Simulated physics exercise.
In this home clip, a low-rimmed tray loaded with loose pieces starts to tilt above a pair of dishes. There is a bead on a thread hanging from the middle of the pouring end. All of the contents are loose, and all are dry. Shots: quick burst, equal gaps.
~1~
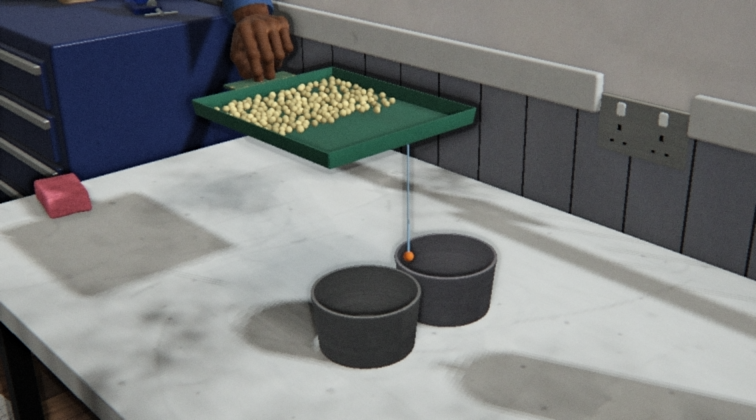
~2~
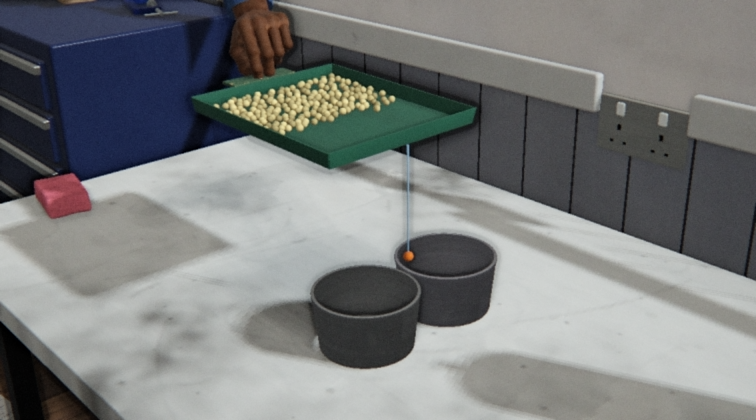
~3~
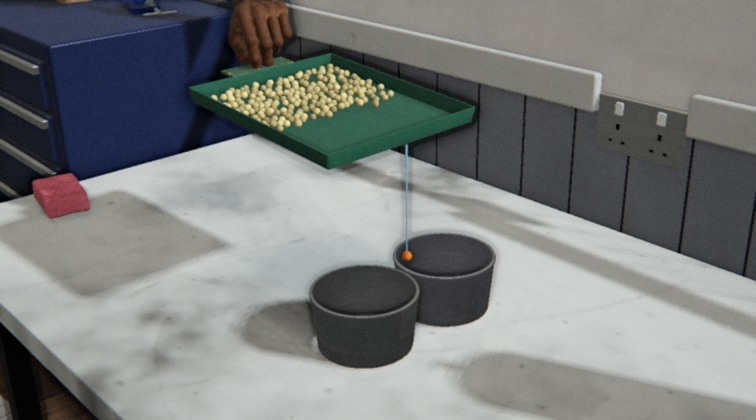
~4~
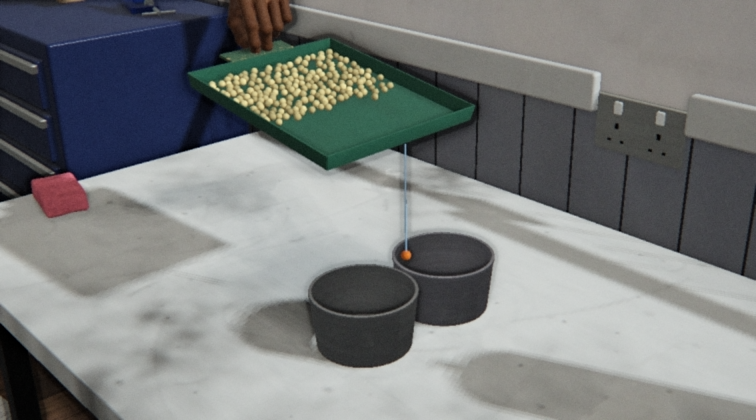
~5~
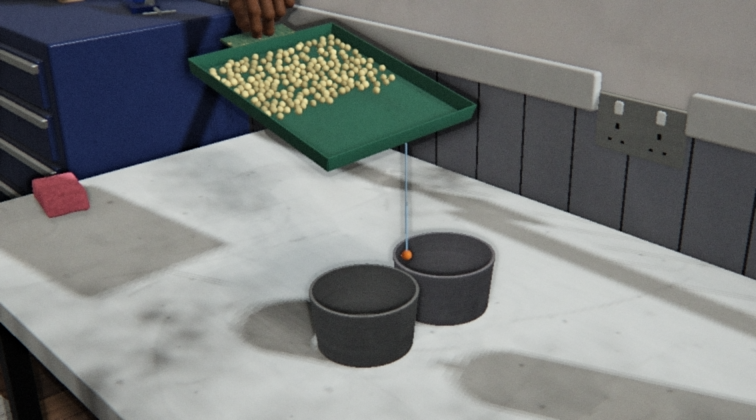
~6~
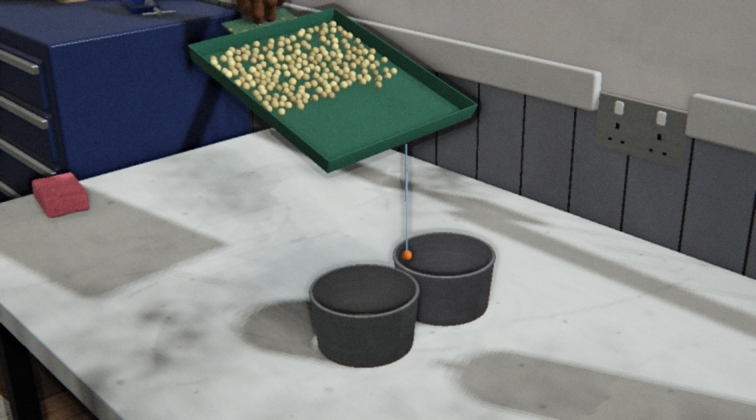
The clip opens on a green tray of pale, round beans held level above two dark dishes on a white tabletop, an orange bead hanging on a thread beneath its edge. A hand at the far end then raises that side, gradually tilting the tray while the beans stay bunched there.
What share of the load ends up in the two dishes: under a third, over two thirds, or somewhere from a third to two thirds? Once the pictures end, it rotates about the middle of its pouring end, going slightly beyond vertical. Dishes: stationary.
From a third to two thirds.
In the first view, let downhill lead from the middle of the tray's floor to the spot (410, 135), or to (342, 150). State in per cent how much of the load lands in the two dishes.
That comes to 50 per cent the first time and 80 per cent the second.
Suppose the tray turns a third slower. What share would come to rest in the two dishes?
Around 60 percent.
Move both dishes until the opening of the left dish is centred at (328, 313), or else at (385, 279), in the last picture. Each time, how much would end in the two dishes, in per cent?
It comes to roughly 70 per cent in one try and roughly 40 per cent in the next.
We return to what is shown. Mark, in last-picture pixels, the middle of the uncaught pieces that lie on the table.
Centre: Close to (460, 366).
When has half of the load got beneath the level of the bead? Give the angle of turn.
Angle: Close to 115°.
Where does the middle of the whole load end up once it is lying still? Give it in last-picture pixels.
Near pixel (396, 346).
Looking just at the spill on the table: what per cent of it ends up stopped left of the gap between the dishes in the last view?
Share on the left: Near 20 %.
Soon, tray tipped steeply; most on the tray; a stray few in the left dish; a stray few in the right dish; a small part outside both; about a quarter in the air.
A while on, tray tipped past a quarter turn; about half on the tray; a small part in the left dish; a stray few in the right dish; about a quarter outside both; a small part in the air.
Towards the end, tray tipped past a quarter turn; about half in the left dish; a stray few in the right dish; about half outside both.
Finally, tray tipped past a quarter turn; about half in the left dish; a stray few in the right dish; about half outside both.
